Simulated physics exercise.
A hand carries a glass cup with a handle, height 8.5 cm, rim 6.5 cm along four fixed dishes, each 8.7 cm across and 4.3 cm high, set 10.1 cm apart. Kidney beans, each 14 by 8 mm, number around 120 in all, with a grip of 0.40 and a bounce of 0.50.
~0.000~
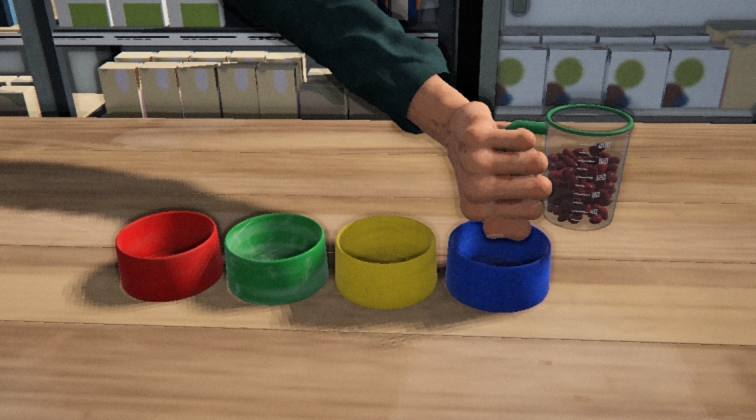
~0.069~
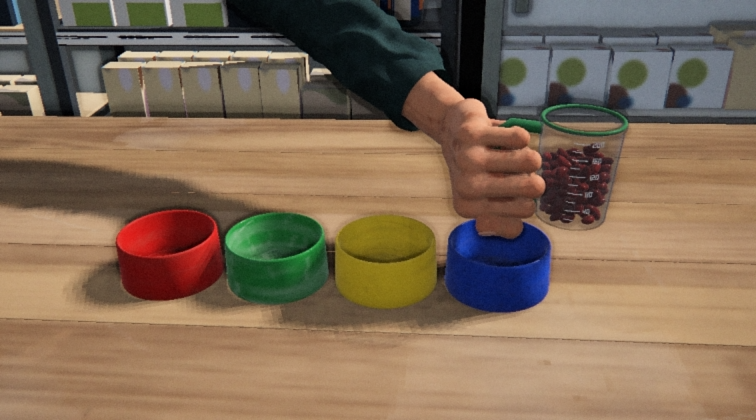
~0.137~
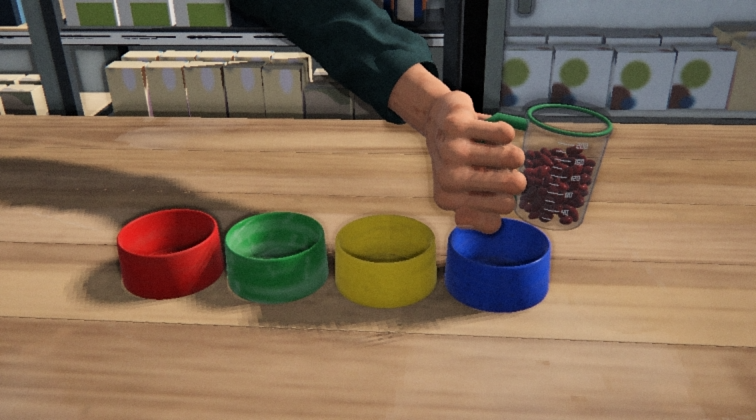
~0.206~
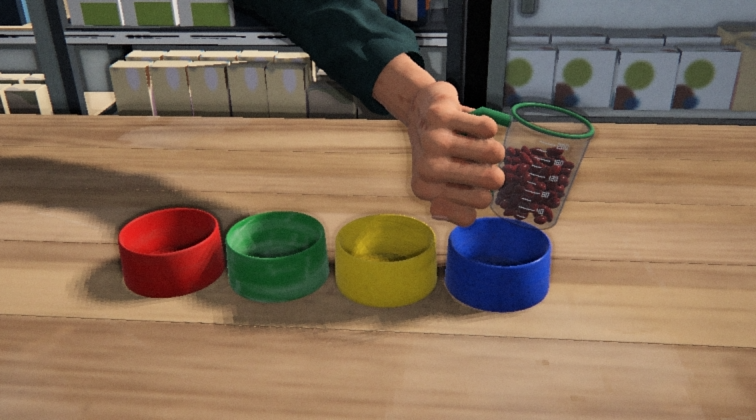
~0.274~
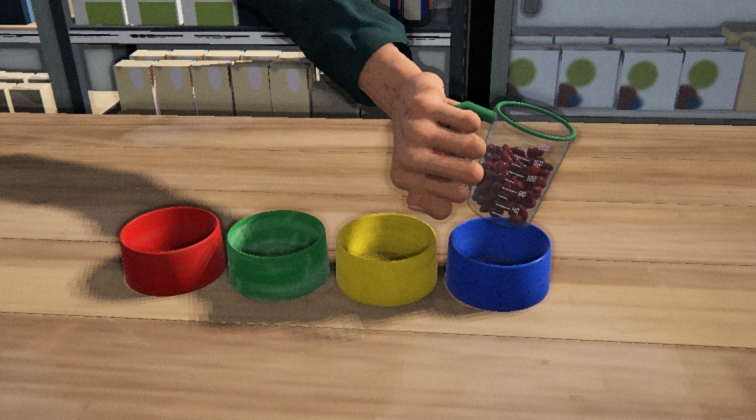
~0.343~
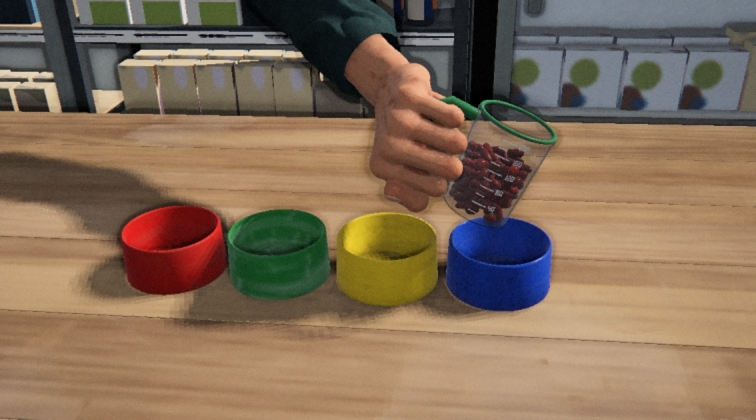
On a wooden table, a hand moves a clear cup of red beans left while tilting it.
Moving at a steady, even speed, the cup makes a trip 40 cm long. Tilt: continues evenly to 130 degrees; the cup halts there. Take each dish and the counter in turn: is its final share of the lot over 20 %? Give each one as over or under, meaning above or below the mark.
Red: Over, blue: Under, green: Under, yellow: Under, counter: Under.
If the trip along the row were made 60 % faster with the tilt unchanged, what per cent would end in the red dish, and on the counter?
Shares: Red 100, counter 0.
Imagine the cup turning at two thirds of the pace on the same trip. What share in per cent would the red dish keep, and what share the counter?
It would be red 100 and counter 0.
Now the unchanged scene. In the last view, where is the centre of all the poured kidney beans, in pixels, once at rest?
(188, 254).
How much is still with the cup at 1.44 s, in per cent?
95 per cent.
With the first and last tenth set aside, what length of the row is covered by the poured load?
It covers some 7 centimetres of the row.
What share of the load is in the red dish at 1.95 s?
It works out to some 85 per cent.
After 1.00 s, tilt 73 degrees; cup holds 100 %.
Then, at 1.44 s, tilt 107 degrees; cup holds 95 %, green 5 %.
After 1.95 s, tilt 130 degrees; cup holds 0 %, red 85 %, green 5 %.
By 2.5 s all is still; red 85 %, blue 0 %, green 5 %, yellow 0 %, counter 10 %.
